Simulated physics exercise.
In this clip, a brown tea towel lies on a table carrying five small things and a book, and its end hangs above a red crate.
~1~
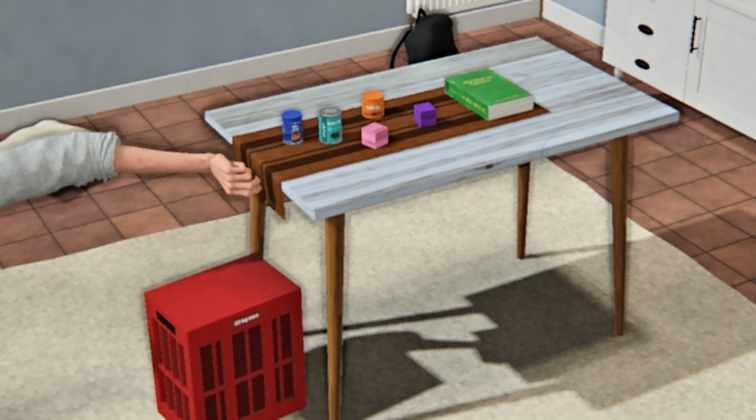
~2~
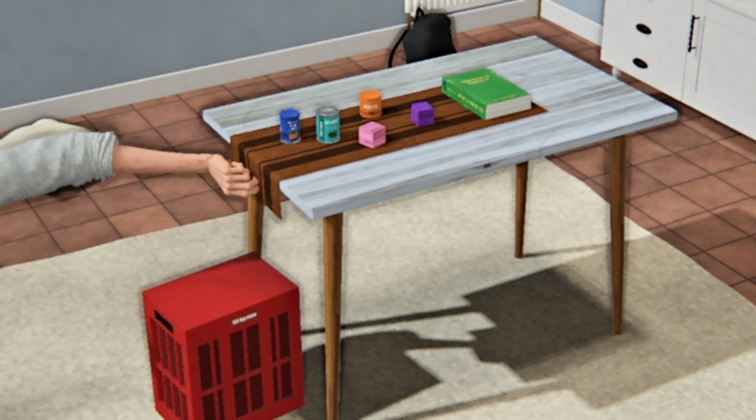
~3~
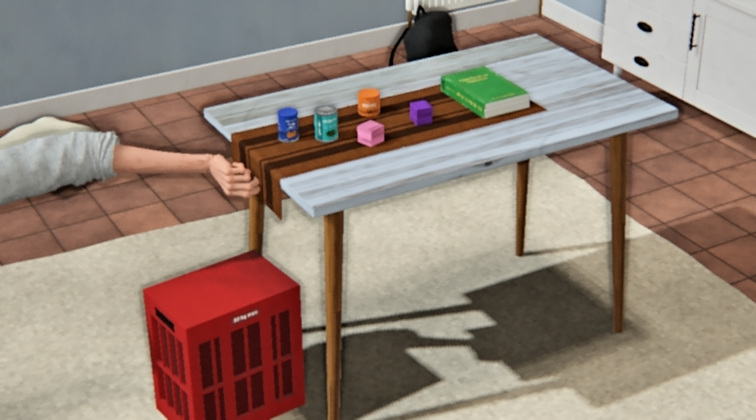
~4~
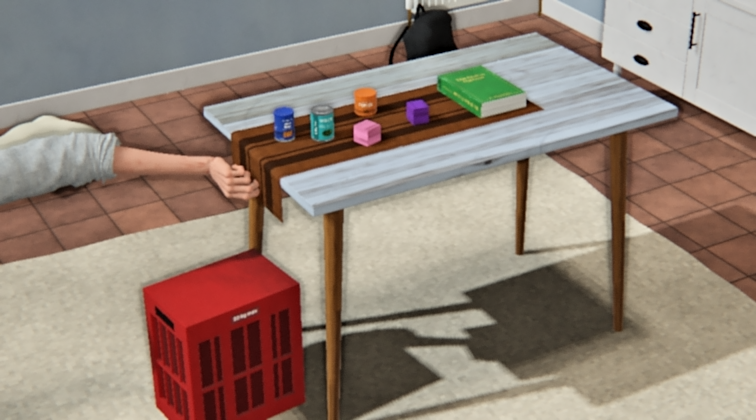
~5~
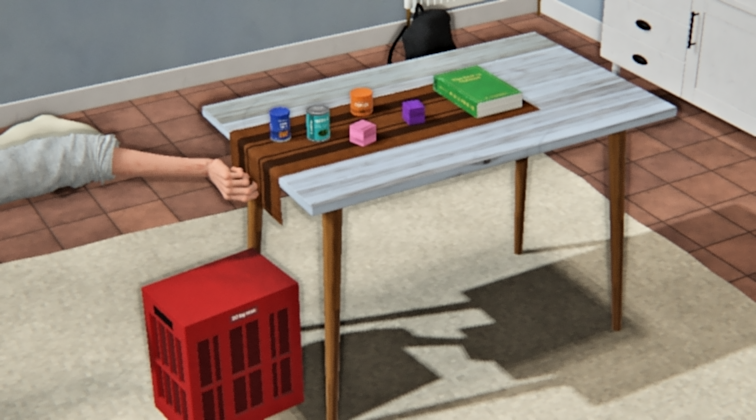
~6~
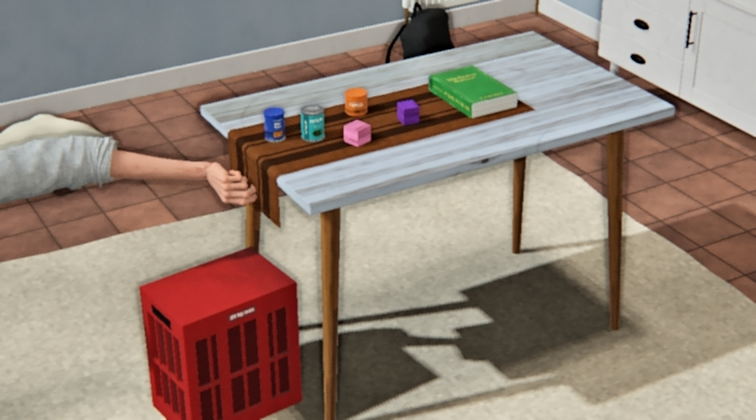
A hand slowly pulls a brown cloth left, carrying the small objects and green book along.
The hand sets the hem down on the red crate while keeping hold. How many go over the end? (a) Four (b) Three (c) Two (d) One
c, two.
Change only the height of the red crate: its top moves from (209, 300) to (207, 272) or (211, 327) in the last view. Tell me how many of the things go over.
Result: 1; 3.
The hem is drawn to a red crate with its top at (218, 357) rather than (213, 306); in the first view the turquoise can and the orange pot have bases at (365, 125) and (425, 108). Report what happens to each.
Outcome: Turquoise can is gone; orange pot keeps its perch.
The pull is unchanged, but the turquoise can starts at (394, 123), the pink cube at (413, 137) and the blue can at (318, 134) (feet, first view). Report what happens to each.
Outcome: Turquoise can stays aboard, pink cube stays aboard, blue can falls away.
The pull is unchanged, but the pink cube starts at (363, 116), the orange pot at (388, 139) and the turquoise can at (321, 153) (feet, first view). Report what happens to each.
In the end the pink cube rides it out, while the orange pot rides it out and the turquoise can gets dislodged.
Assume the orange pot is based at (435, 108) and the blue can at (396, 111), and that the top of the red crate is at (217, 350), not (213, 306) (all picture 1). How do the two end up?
The orange pot? Safe. The blue can? Safe.
Early on, hem near (255, 232); all still up.
Midway, hem near (256, 262); blue can gone.
Near the end, hem on the crate; blue can and turquoise can gone.
Finally, hem on the crate; blue can and turquoise can gone. Over the edge go two.
